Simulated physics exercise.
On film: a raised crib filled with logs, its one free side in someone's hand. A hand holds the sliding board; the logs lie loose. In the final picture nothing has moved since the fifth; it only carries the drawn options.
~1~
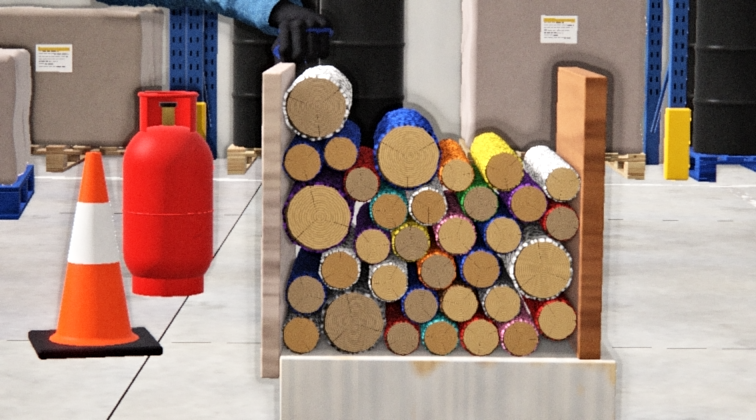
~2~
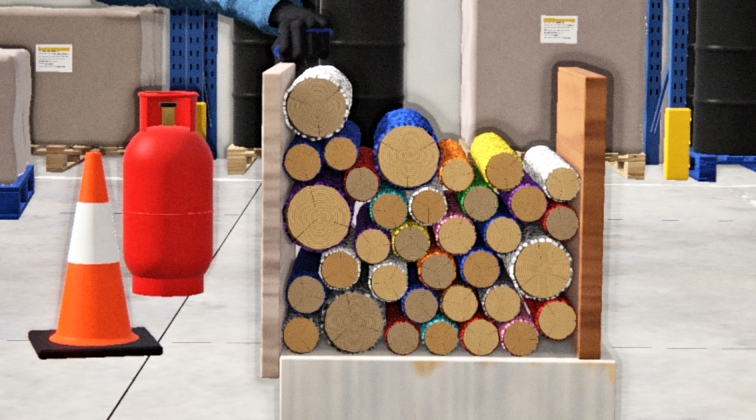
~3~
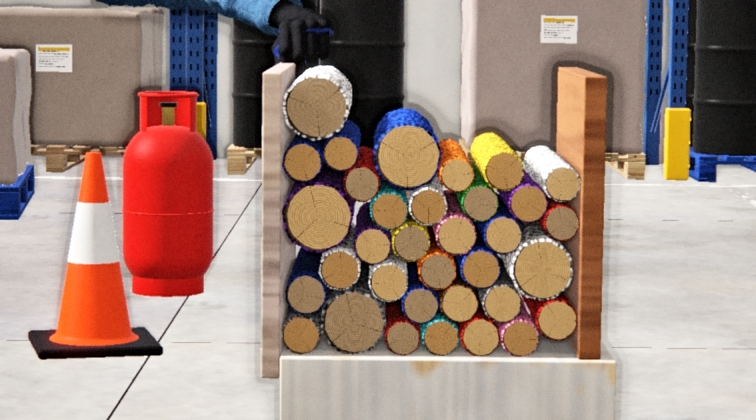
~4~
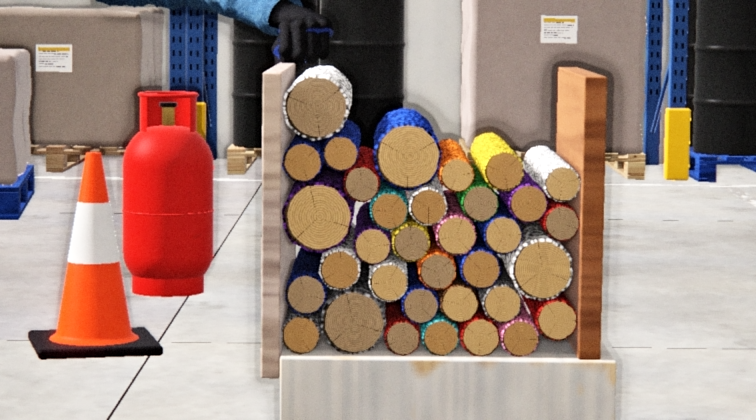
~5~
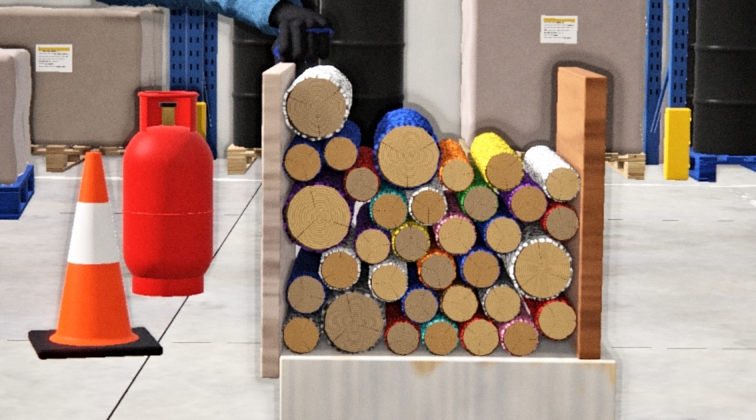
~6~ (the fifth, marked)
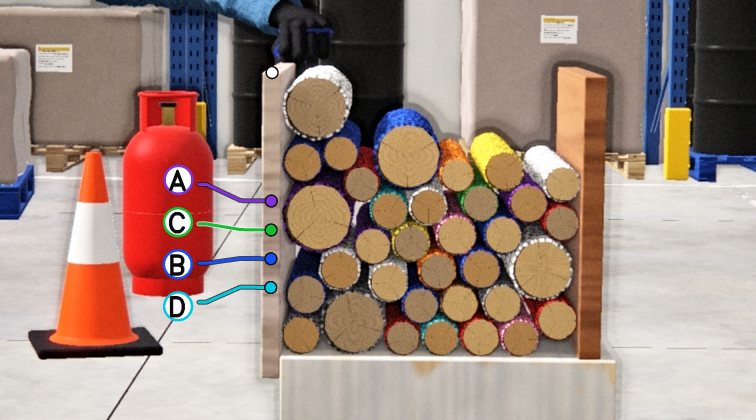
In a warehouse, logs with pale cut ends and colourful wrappings lie stacked between two upright boards on a raised base, beside an orange cone and a red gas cylinder. A dark-gloved hand stays at the top of the left board, and from start to end nothing visibly moves.
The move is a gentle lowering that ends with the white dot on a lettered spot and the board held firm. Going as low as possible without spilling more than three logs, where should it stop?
B is the limit.
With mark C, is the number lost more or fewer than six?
At C, fewer than six.
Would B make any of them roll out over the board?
Yes.
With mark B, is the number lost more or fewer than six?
It loses fewer than six.
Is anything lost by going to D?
Yes.
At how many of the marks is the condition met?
The number is three.
On the marked copy, A at (271, 201); B at (271, 259); C at (271, 230); D at (271, 288); the white dot at (272, 73).
Taking B. A third of the way, top of the board (281, 153).
Two thirds of the way, top of the board (281, 241).
When it is over, top of the board (280, 258), two out over the board.
As for the rest, A two out over the board; C two out over the board; D more than three out over the board.
